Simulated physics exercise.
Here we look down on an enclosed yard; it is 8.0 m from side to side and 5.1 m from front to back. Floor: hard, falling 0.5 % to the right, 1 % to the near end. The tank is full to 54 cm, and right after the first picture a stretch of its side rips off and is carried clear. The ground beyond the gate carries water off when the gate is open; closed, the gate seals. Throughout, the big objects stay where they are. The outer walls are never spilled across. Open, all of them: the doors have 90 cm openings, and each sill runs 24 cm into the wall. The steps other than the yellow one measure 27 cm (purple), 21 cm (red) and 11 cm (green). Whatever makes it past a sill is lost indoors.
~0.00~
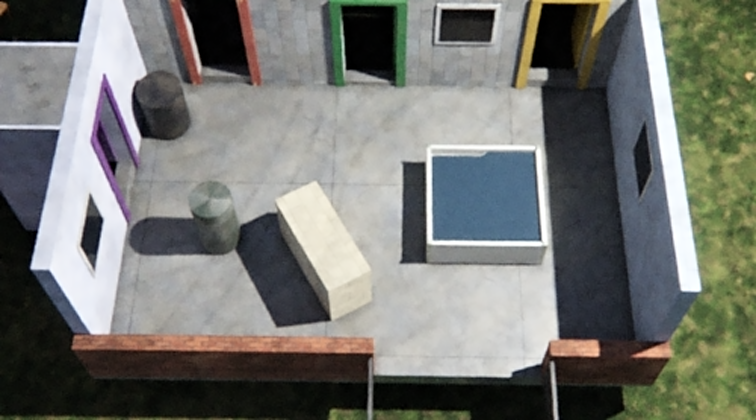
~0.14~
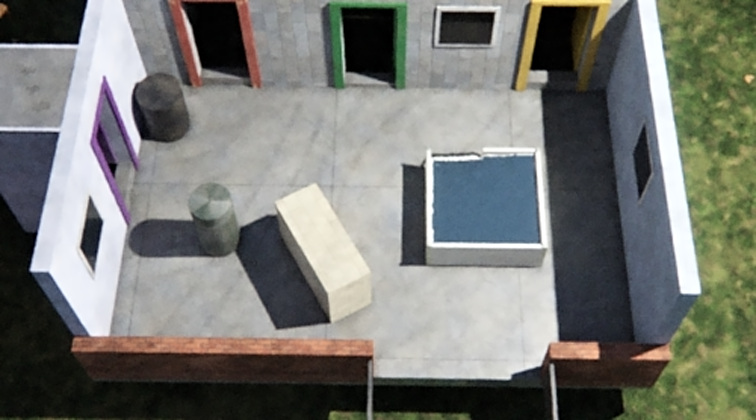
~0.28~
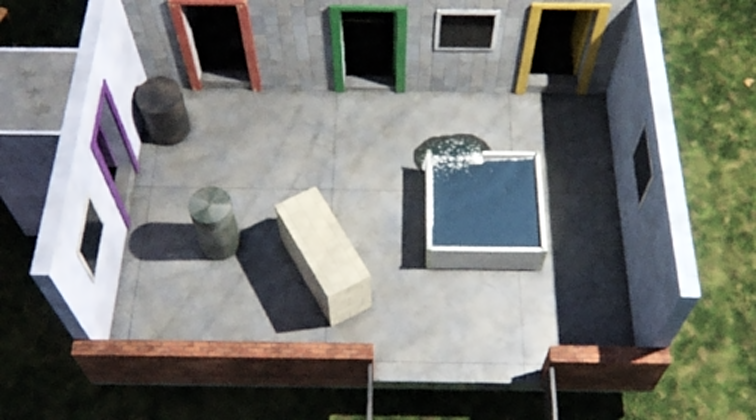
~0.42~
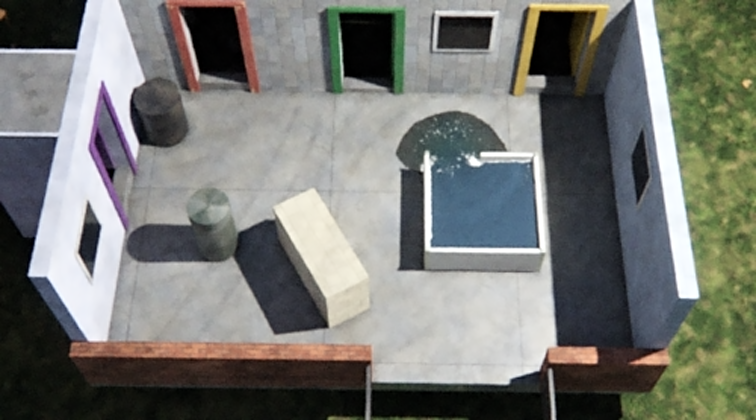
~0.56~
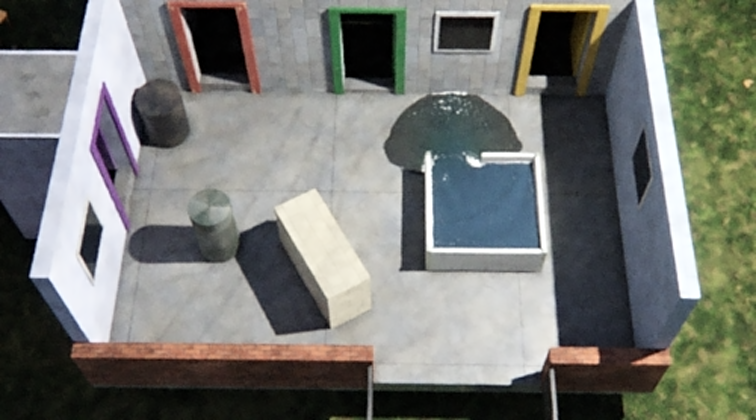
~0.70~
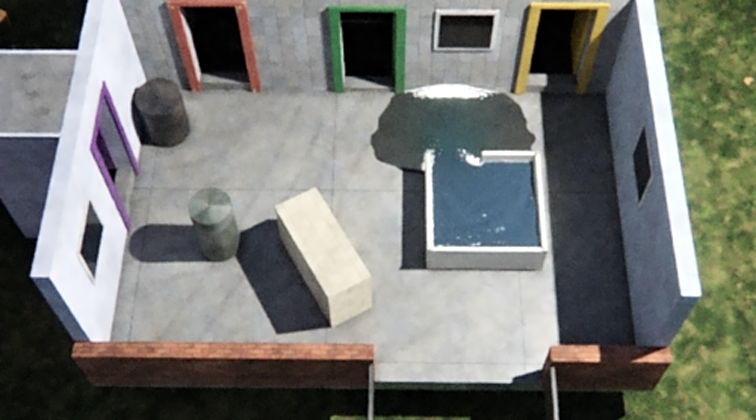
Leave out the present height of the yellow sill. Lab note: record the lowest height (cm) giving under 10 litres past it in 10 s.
Lowest height: 5.5 cm.
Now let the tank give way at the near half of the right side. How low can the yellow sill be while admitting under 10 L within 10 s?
Roughly 10.5 cm.
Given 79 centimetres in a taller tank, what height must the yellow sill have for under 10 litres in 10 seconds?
Required height: Approx. 9.5 cm.
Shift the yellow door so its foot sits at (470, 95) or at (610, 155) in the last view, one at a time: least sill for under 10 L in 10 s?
You'd want about 24 cm there first, then about 9.5 cm.
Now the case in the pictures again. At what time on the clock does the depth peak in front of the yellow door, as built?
2.2 s.
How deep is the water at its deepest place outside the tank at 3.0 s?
20 cm.
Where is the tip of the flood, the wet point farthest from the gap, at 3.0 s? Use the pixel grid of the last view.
At about (149, 91).
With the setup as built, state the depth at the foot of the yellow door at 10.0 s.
It stands about 3.5 centimetres deep.
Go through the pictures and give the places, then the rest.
In the first picture, the tank at (485, 197) is whole and still, 54 cm deep; the yellow door at (559, 51) is dry.
In the second picture, the front is at a hidden place, 0.3 m from the gap on the far side; 0.2 m2 of floor is wet, 54 cm left at the back.
In the third picture, the gap is on the far side, the front 0.7 m out at (445, 139); the back of the tank holds 54 cm.
In the fourth picture, the gap is on the far side, the front 1.2 m out at (453, 115); the back of the tank holds 54 cm.
In the fifth picture, the gap is on the far side, the front 1.7 m out at (437, 95); the back of the tank holds 53 cm.
In the sixth picture, water pours out on the far side and has run 1.7 m, to (499, 94); about 5 cm deep outside, 47 cm at the back; 0.8 m in a straight line remain to the yellow door at (558, 56).
After 1.4 s water covers 10 % of the floor, deepest (30 cm) near (447, 94); 7 cm at the yellow door, 0 litres in over its 22 cm sill.
After 3.0 s water covers 35 % of the floor, deepest (20 cm) near (592, 95); 7 cm at the yellow door, 0 litres in over its 22 cm sill.
After 10.0 s water covers 85 % of the floor, deepest (8 cm) near (586, 368); 4 cm at the yellow door, 0 litres in over its 22 cm sill.
At the yellow door as built, the water arrived by 1.2 s and peaked near 9 cm at 2.2 s.
With a sill of 5 cm, 14 litres would have come in within the 10 s; with 7 cm, 4 litres. So under 10 litres takes about 5.5 cm.
